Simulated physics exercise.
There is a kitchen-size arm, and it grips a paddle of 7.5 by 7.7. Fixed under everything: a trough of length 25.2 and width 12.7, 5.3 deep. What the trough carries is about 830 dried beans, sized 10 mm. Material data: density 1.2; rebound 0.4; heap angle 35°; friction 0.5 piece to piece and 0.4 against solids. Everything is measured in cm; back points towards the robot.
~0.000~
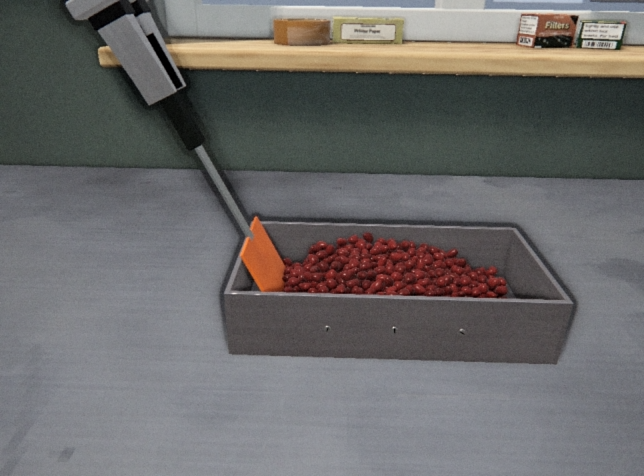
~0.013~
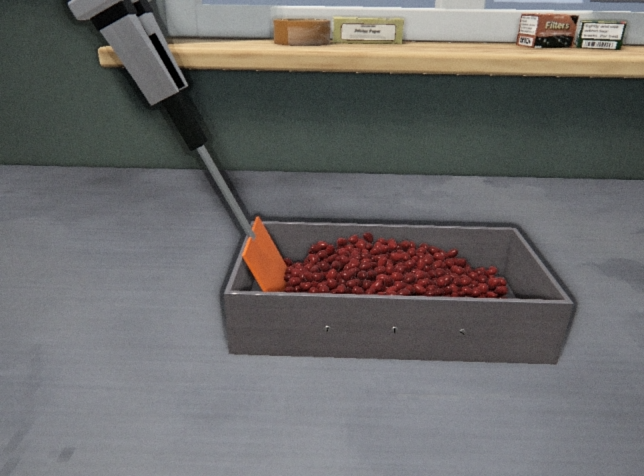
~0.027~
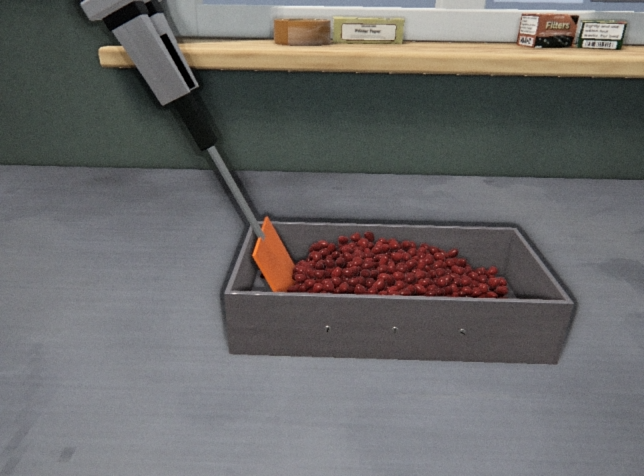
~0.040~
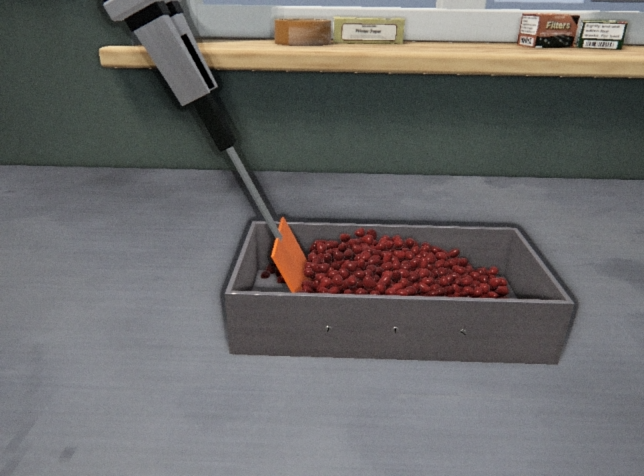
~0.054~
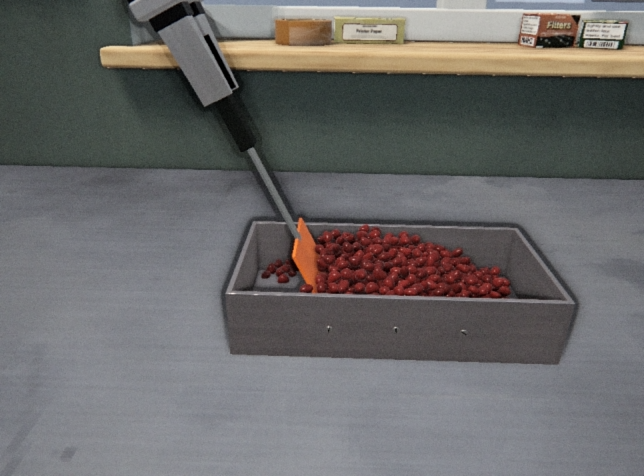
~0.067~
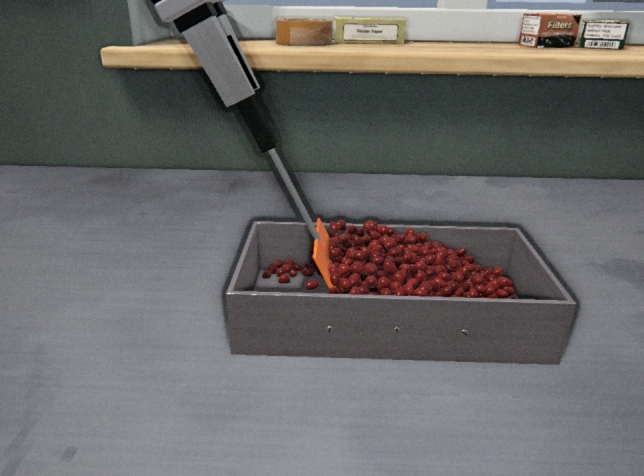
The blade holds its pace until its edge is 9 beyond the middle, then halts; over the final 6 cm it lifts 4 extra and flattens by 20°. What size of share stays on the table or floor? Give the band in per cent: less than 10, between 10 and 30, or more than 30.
More than 30 per cent.
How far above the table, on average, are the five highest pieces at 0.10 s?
About 9 cm.
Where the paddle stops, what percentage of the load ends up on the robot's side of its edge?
About 35 percent.
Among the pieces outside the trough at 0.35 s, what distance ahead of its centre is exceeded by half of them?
I reckon roughly 24 centimetres.
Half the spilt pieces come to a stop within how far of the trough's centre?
Estimate: Near 30 cm.
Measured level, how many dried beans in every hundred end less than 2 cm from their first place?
15 %.
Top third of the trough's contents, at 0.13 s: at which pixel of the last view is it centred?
It is centred at about (445, 247).
By 0.10 s, sloping 64°, highest piece 9 above the table; 833 in the trough, 1 on the blade or in flight.
By 0.13 s, sloping 58°, highest piece 10 above the table; 831 in the trough, 3 on the blade or in flight.
By 0.35 s, sloping 44°, highest piece 11 above the table; 501 in the trough, 302 on the table or floor, 31 on the blade or in flight.
By 1.40 s, sloping 44°, highest piece 6 above the table; 501 in the trough, 333 on the table or floor.
Final count, 501 in the trough, 333 on the table or floor. That is 40 % on the table or floor.
